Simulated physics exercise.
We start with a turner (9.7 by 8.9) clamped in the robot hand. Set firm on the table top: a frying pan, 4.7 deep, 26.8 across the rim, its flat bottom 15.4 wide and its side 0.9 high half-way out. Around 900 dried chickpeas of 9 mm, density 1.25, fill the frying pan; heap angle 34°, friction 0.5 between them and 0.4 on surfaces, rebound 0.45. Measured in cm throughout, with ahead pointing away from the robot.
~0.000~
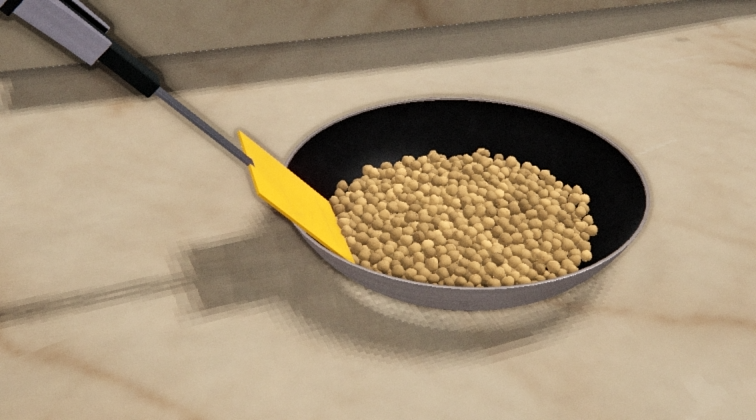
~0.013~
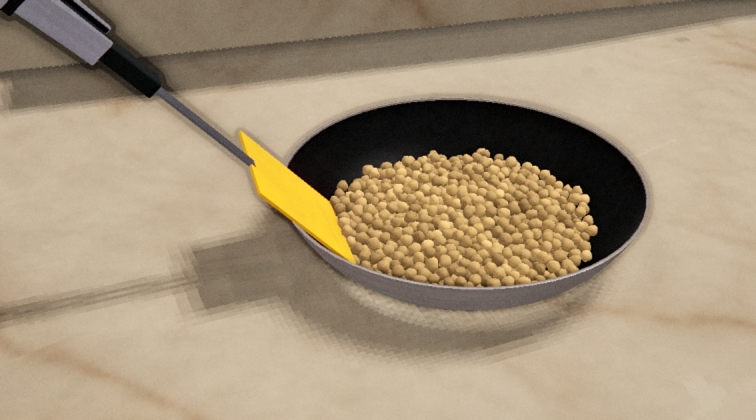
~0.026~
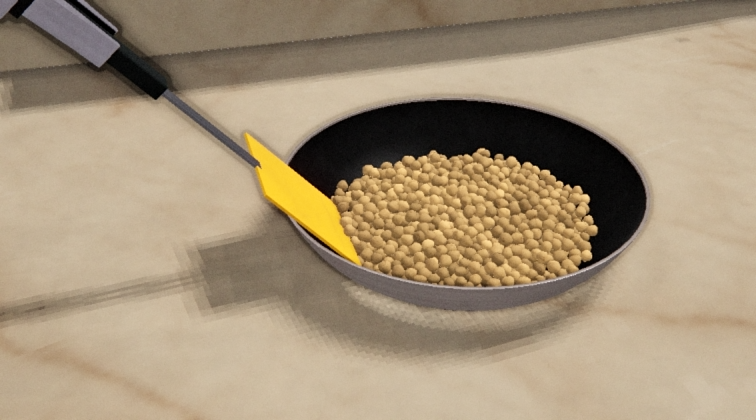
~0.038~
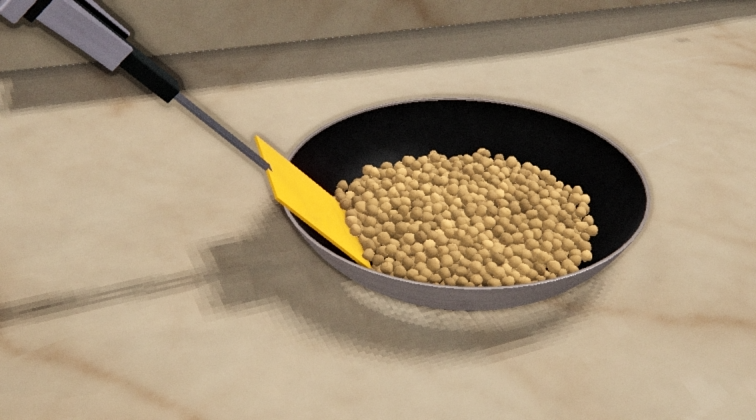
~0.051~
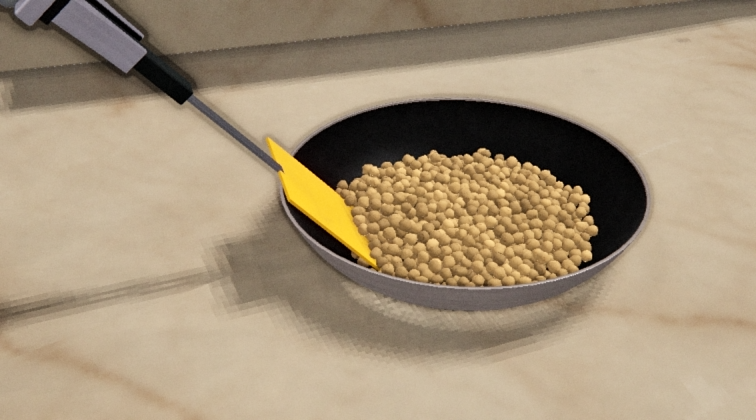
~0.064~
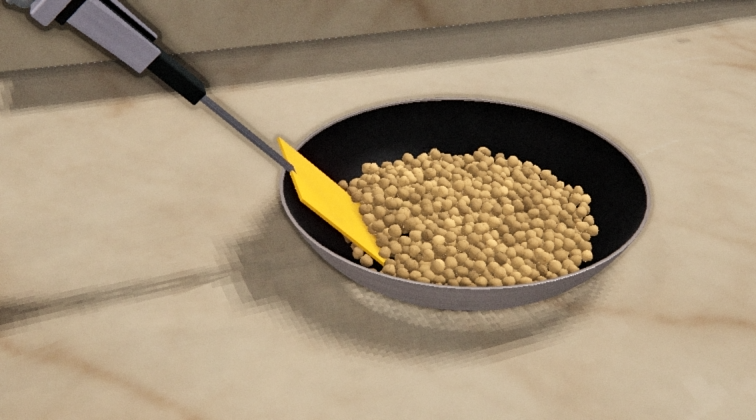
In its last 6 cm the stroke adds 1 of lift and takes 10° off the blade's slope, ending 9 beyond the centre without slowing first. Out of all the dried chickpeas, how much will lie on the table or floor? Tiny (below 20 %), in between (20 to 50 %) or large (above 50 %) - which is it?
Tiny, so below 20 %.
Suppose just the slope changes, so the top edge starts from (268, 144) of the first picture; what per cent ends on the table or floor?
Some 10 per cent.
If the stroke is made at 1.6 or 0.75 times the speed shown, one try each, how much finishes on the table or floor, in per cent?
The two tries give about 20 and 5 in a hundred.
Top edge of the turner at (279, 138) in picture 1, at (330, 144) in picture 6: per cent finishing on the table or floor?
Roughly 15 percent ends up there.
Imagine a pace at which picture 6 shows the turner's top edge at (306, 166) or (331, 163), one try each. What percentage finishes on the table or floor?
Some 20 and 25 per cent.
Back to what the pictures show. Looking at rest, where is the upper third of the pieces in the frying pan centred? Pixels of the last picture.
Near (583, 176).
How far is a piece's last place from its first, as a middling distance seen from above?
Some 5 cm.
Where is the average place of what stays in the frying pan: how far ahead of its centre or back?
The balance point lies close to 4.5 cm ahead.
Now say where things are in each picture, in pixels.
The first frame shows turner top edge at (248, 161), sloping 48°; upper third of the load around (455, 212), from x 335 to 590, top at y 155; 900 in the frying pan.
The second frame shows turner top edge at (249, 161), sloping 48°; upper third of the load around (455, 212), from x 335 to 590, top at y 155.
The third frame shows turner top edge at (255, 163), sloping 48°; upper third of the load around (456, 212), from x 335 to 590, top at y 155.
The fourth frame shows turner top edge at (265, 166), sloping 48°; upper third of the load around (455, 212), from x 335 to 590, top at y 155.
The fifth frame shows turner top edge at (277, 167), sloping 48°; upper third of the load around (453, 209), from x 335 to 590, top at y 155.
The sixth frame shows turner top edge at (289, 167), sloping 48°; upper third of the load around (452, 206), from x 335 to 595, top at y 150; 900 in the frying pan.
By 0.15 s, sloping 48°, highest piece 5 above the table; 900 in the frying pan.
By 0.24 s, sloping 45°, highest piece 5 above the table; 900 in the frying pan.
By 0.48 s, sloping 38°, highest piece 6 above the table; 803 in the frying pan, 89 on the table or floor, 8 on the blade or in flight.
By 1.53 s, sloping 38°, highest piece 6 above the table; 799 in the frying pan, 101 on the table or floor.
Final count, 799 in the frying pan, 101 on the table or floor. That is 11 % on the table or floor.
